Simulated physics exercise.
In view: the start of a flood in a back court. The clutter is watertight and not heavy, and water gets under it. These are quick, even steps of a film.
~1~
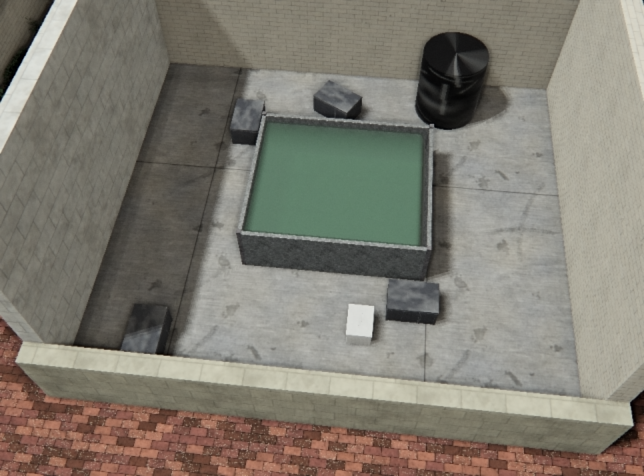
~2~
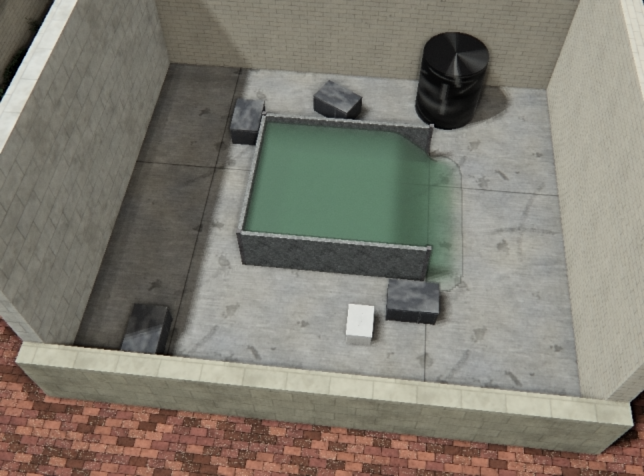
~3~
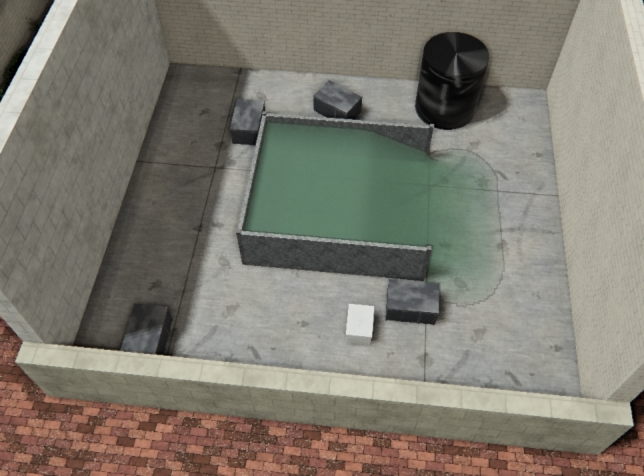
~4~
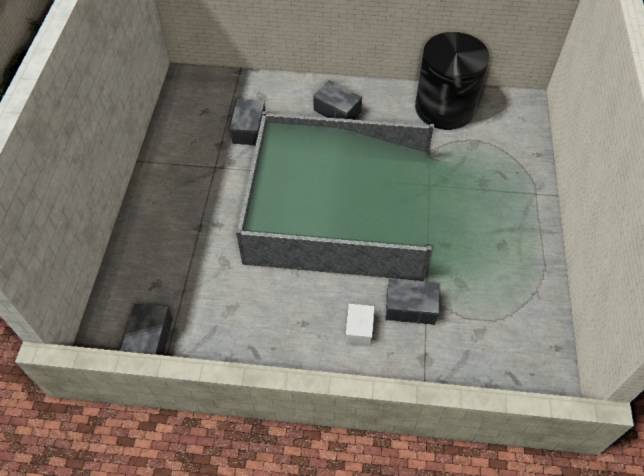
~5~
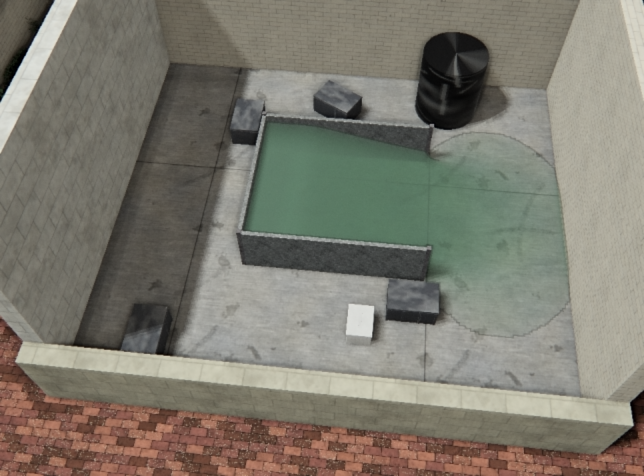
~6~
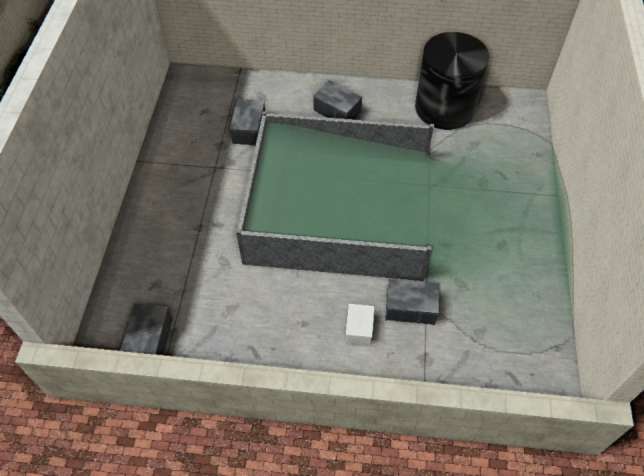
In a walled court, green water pours from a tank's open right side and spreads rightward.
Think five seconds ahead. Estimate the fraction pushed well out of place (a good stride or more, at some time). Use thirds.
That comes to between one and two thirds.
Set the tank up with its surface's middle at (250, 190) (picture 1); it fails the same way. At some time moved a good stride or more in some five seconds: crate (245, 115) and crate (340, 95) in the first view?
As listed: No, under that.
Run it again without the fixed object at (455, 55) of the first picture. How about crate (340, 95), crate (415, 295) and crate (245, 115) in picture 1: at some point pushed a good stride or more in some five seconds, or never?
As listed: Moved that far, under that, shifted that much.
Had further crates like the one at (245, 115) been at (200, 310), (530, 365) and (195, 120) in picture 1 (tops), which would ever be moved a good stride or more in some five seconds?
As listed: Pushed that far, moved that far, never so far.
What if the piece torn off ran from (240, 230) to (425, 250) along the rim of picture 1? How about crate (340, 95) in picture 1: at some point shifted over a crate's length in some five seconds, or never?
For that one: Short of that.
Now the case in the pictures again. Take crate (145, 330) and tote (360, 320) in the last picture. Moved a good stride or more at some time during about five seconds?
In that order: That far or more, pushed that far.
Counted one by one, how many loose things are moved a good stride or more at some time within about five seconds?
It comes to 2.
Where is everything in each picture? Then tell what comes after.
The first frame shows a tote at (360, 320), on the bottom; a crate at (145, 328), on the bottom; 0 of 5 have shifted.
The second frame shows a tote at (360, 320) rests on the ground; a crate at (145, 328), on the bottom; 0 of 5 have shifted.
The third frame shows a tote at (360, 320) rests on the ground; a crate at (145, 328) rests on the ground; 0 of 5 have shifted.
The fourth frame shows a tote at (360, 320), on the bottom; a crate at (145, 328), on the bottom; 0 of 5 have shifted.
The fifth frame shows a tote at (360, 320) rests on the ground; a crate at (145, 328) rests on the ground; 0 of 5 have shifted.
The sixth frame shows a tote at (360, 320) rests on the ground; a crate at (145, 328) rests on the ground; 0 of 5 have shifted.
A moment on, 0 of 5 are well off their spots; 0 afloat.
Next, 0 of 5 are well off their spots; 0 afloat.
Later, 1 of 5 are well off their spots; 1 afloat.
In the end, 2 of 5 are well off their spots, and 2 have been at some point; 2 afloat.
